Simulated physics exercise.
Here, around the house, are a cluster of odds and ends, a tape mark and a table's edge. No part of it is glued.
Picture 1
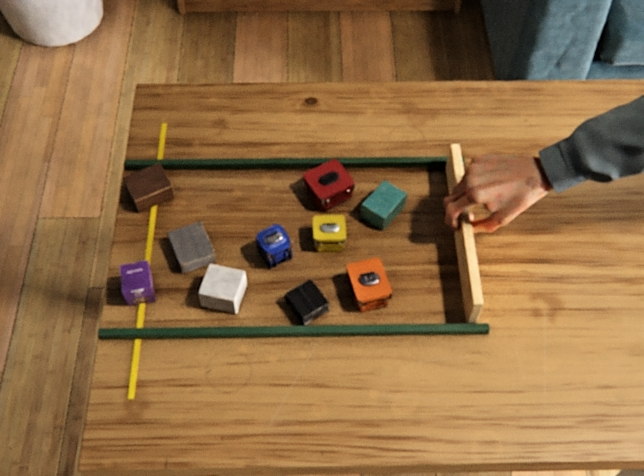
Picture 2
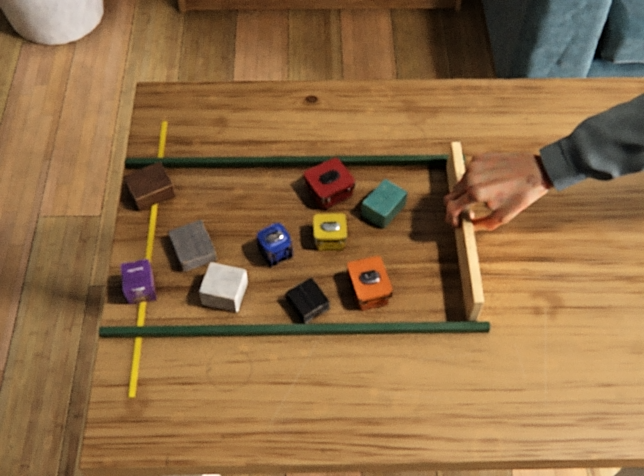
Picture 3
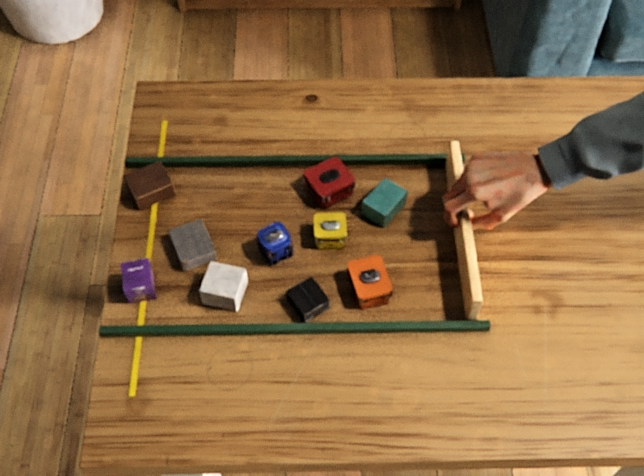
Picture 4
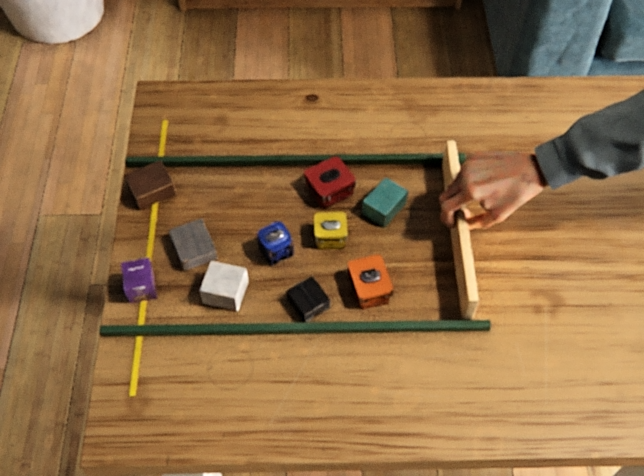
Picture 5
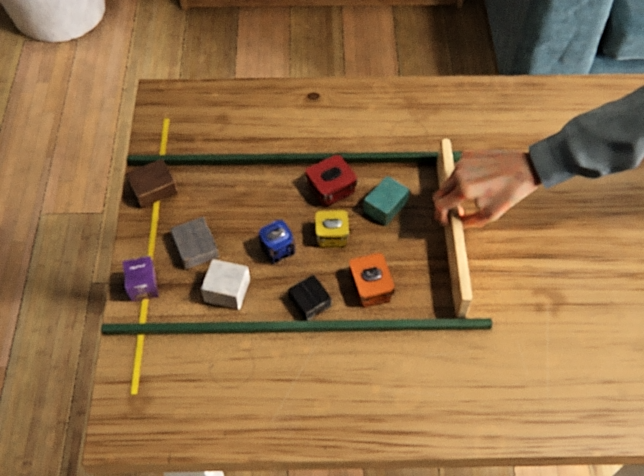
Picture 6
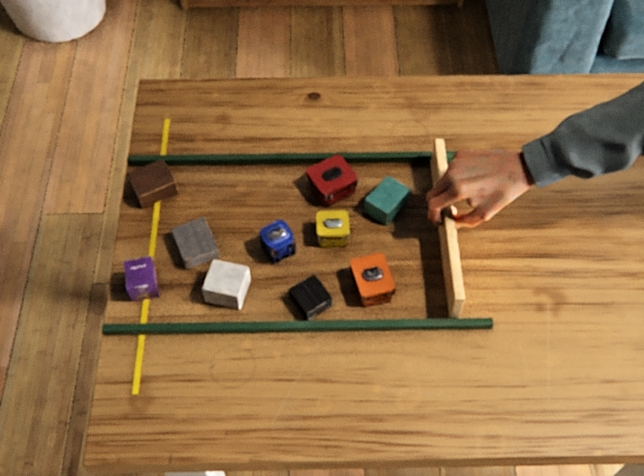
A hand in a grey sleeve, reaching in from the right, first holds an upright wooden board nearly still, then slides it slightly left between two green rails on a wooden table, seen from above. Brown, grey, purple and white blocks sit at or near a yellow tape line on the left, with blue, red, yellow, teal, black and orange ones nearer the board. The blocks stay in place, and the view barely shifts.
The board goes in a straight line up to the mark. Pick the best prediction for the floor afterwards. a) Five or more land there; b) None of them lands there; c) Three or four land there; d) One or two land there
Answer: A.
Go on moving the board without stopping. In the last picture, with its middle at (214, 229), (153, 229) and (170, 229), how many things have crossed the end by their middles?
Taking the three positions in turn, the counts come to 0, 6 and 3.
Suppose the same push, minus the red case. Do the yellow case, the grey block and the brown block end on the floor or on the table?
So: The yellow case does not drop, the grey block goes down, the brown block does not drop.
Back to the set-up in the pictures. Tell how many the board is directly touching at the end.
Number in contact with it: 4.
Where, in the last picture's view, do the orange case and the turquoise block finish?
About (129, 282), and about (140, 213).
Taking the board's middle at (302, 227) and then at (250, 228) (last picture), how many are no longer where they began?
Tally at point one: 7; at point two: 8.
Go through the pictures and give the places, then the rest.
The first frame shows brown block (149, 188); purple box (138, 283); grey block (192, 247); board (463, 230); tape (149, 245).
The second frame shows purple box (139, 282); orange case (369, 283).
The third frame shows grey block (193, 245); yellow case (330, 231).
The fourth frame shows brown block (150, 185); black box (309, 299).
The fifth frame shows purple box (141, 279); blue case (277, 242).
The sixth frame shows brown block (152, 184); purple box (142, 279); grey block (195, 243); board (446, 225); tape (153, 241).
Soon after, none off yet; brown block at rest near (152, 184); purple box at rest near (142, 279); grey block at rest near (195, 243).
After that, none off yet; brown block at rest near (152, 184); purple box at rest near (142, 279); grey block displaced a little near (174, 237).
In the end, the number that fall off is five or more; gone, black box, blue case, white block, grey block, purple box and brown block.
